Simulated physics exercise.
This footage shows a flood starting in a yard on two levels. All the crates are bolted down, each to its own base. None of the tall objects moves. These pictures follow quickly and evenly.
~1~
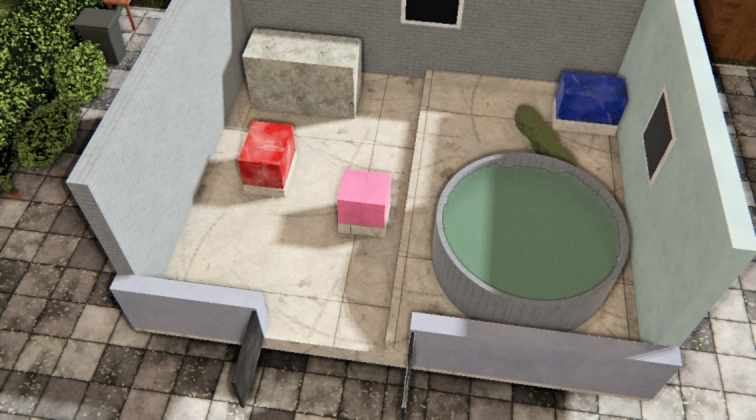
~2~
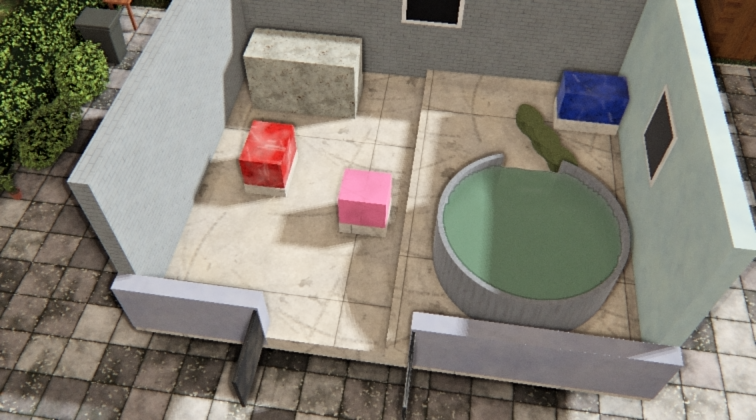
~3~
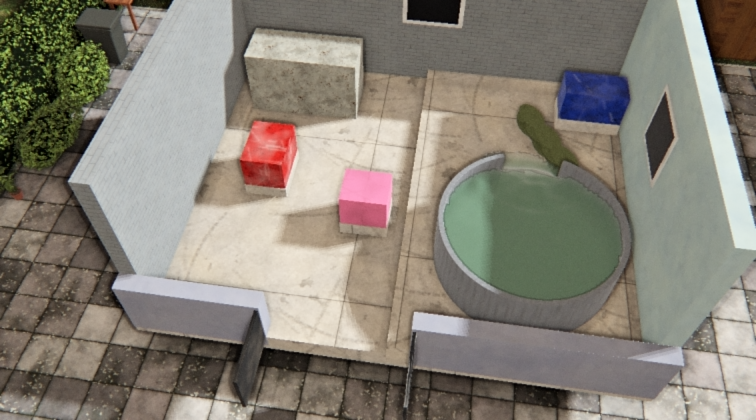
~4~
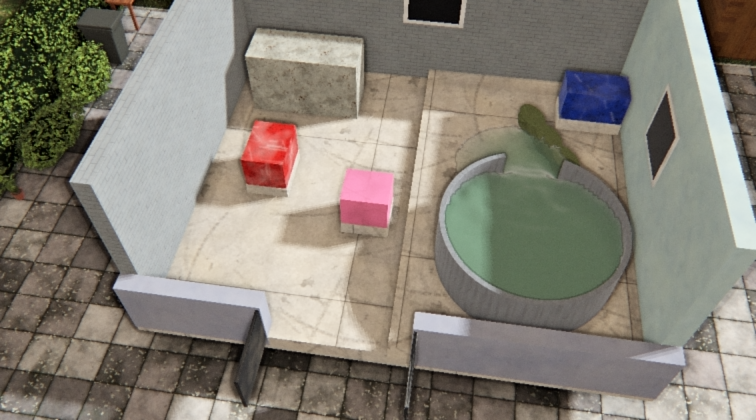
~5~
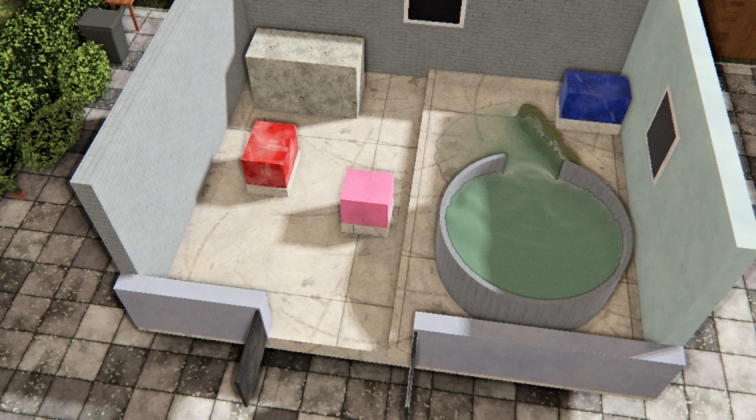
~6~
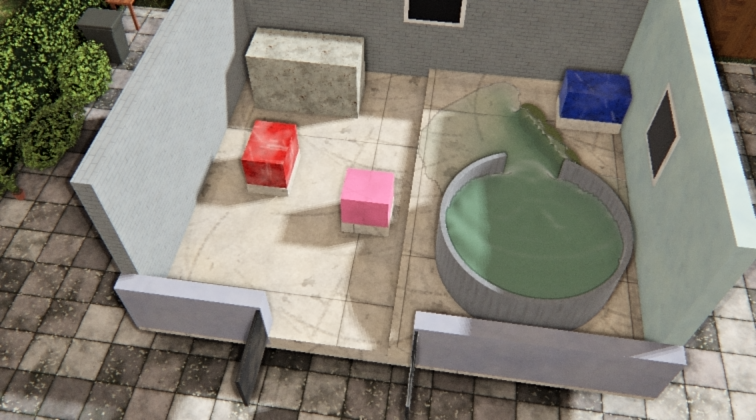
Green water pours through a gap that opens in the far rim of a round grey pool, spreading in a thin, clear sheet over the pale paving towards the back wall and around a mossy green shape. The walled yard is seen from high above, the view almost still, with bushes at the left. Red and pink blocks and a pale stone one stand unmoving left of the pool, a blue one behind it.
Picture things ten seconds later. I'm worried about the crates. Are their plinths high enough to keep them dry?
Well, the pink crate will stay dry, the blue crate will stay dry, the red crate will stay dry.
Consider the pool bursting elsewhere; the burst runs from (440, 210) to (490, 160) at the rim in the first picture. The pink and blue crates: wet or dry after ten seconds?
As it turns out, the pink crate gets overtopped, and the blue crate is left untouched.
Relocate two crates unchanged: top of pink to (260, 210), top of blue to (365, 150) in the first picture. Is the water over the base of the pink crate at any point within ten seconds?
Within ten seconds the pink crate stays untouched.
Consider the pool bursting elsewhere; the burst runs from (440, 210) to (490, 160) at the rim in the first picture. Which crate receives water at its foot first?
That would be the one in pink, reached first.
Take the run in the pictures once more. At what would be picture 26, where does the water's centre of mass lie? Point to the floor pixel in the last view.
About (465, 180) in the last view.
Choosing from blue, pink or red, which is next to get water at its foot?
Note: The blue one is first.
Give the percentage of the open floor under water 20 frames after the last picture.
About 60 per cent.
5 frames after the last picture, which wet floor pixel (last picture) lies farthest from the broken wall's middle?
I'd say at around (389, 79).
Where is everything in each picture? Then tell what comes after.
The first picture shows the round pool at (530, 226) is whole and still.
In the second picture, water pours out on the round pool's far side and has run to a hidden place.
In the third picture, water pours out on the round pool's far side and has run to a hidden place.
In the fourth picture, water pours out on the round pool's far side and has run to (517, 129).
In the fifth picture, the front is at (507, 106), out from the gap on the round pool's far side.
In the sixth picture, water pours out on the round pool's far side and has run to (501, 85).
A moment on, water covers 30 % of the floor; the pink crate not reached, the blue crate water round its plinth, the red crate not reached.
Next, water covers 40 % of the floor; the pink crate water round its plinth, the blue crate water round its plinth, the red crate not reached.
Then, water covers 60 % of the floor; the pink crate water round its plinth, the blue crate water round its plinth, the red crate water round its plinth.
Later, water covers 85 % of the floor; the pink crate water round its plinth, the blue crate water round its plinth, the red crate water round its plinth.
In the end, water covers 90 % of the floor; the pink crate stayed above the water, the blue crate stayed above the water, the red crate stayed above the water.
